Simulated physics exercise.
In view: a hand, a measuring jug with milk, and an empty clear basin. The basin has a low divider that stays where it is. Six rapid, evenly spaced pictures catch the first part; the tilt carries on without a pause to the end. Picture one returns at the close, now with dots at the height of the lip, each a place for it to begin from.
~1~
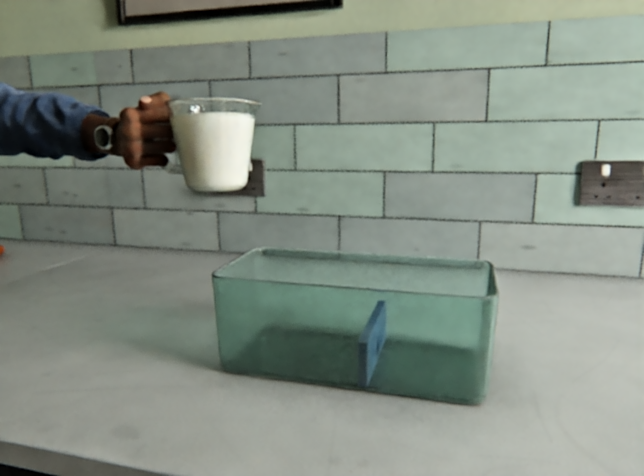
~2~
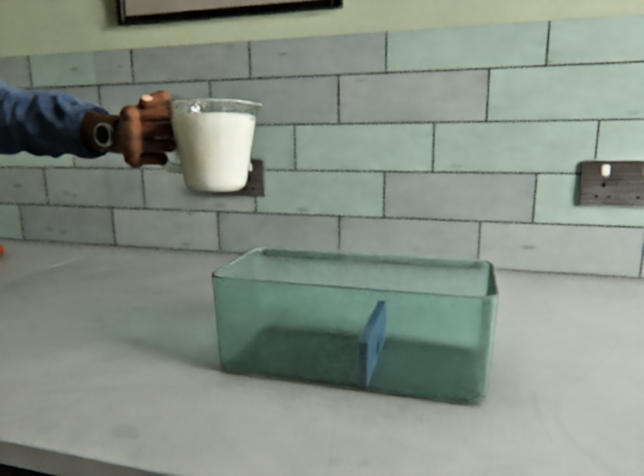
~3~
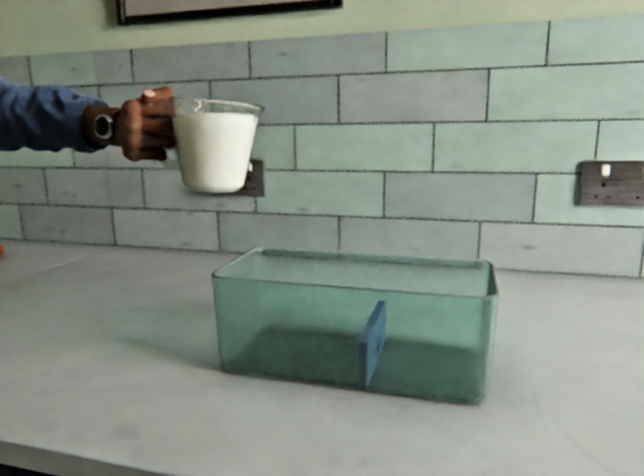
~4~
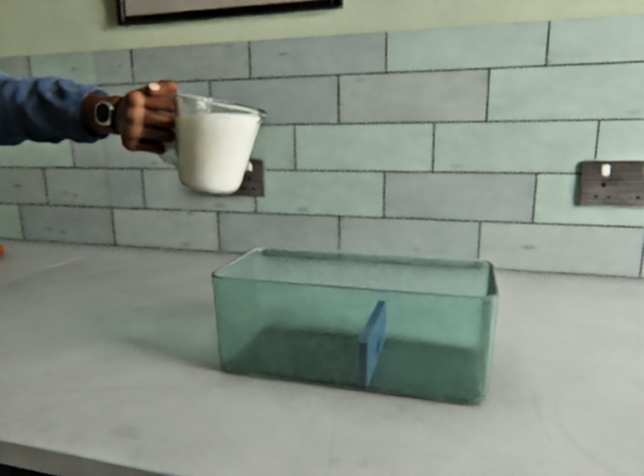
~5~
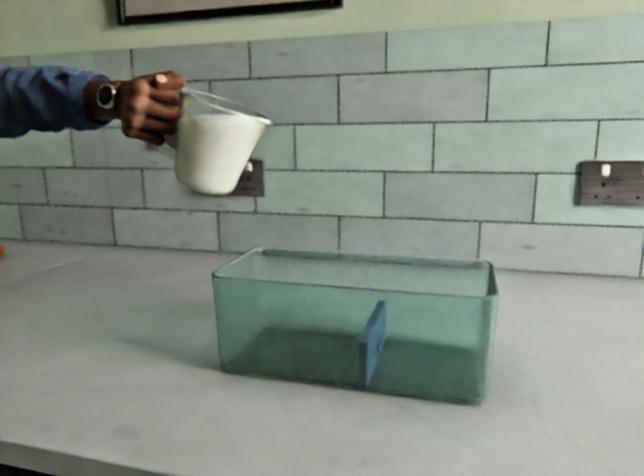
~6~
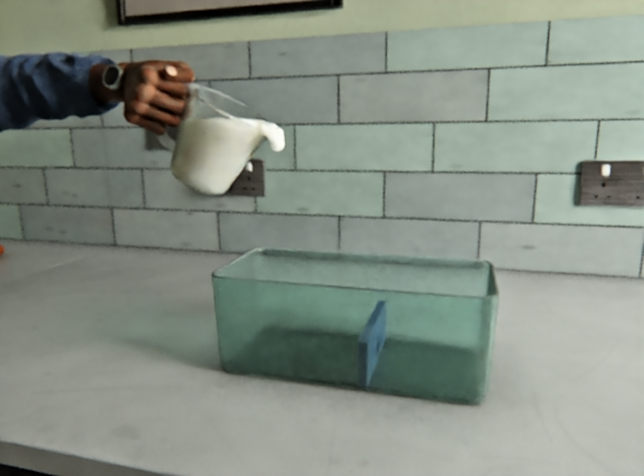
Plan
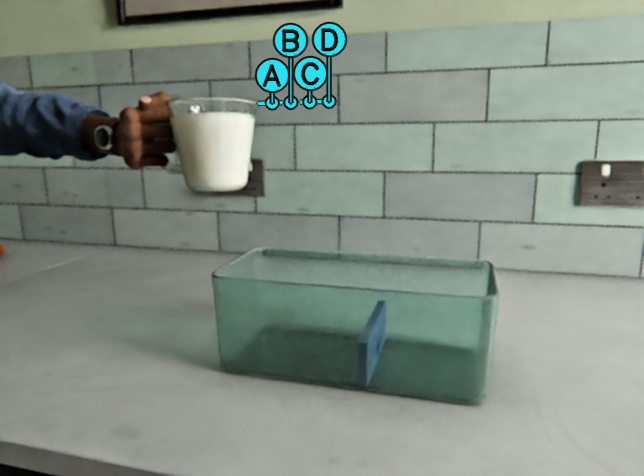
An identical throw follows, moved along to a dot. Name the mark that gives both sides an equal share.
The best dot is C.
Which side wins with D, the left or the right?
The right one.
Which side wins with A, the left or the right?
More ends on the left.
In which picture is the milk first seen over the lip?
Picture 6.
In cyan, A at (272, 103); B at (290, 102); C at (309, 101); D at (329, 101).
Choosing A, about 94 % ends left of the wall and 4 % right of it.
Choosing B, about 92 % ends left of the wall and 6 % right of it.
Choosing C, about 48 % ends left of the wall and 51 % right of it.
Choosing D, about 13 % ends left of the wall and 86 % right of it.
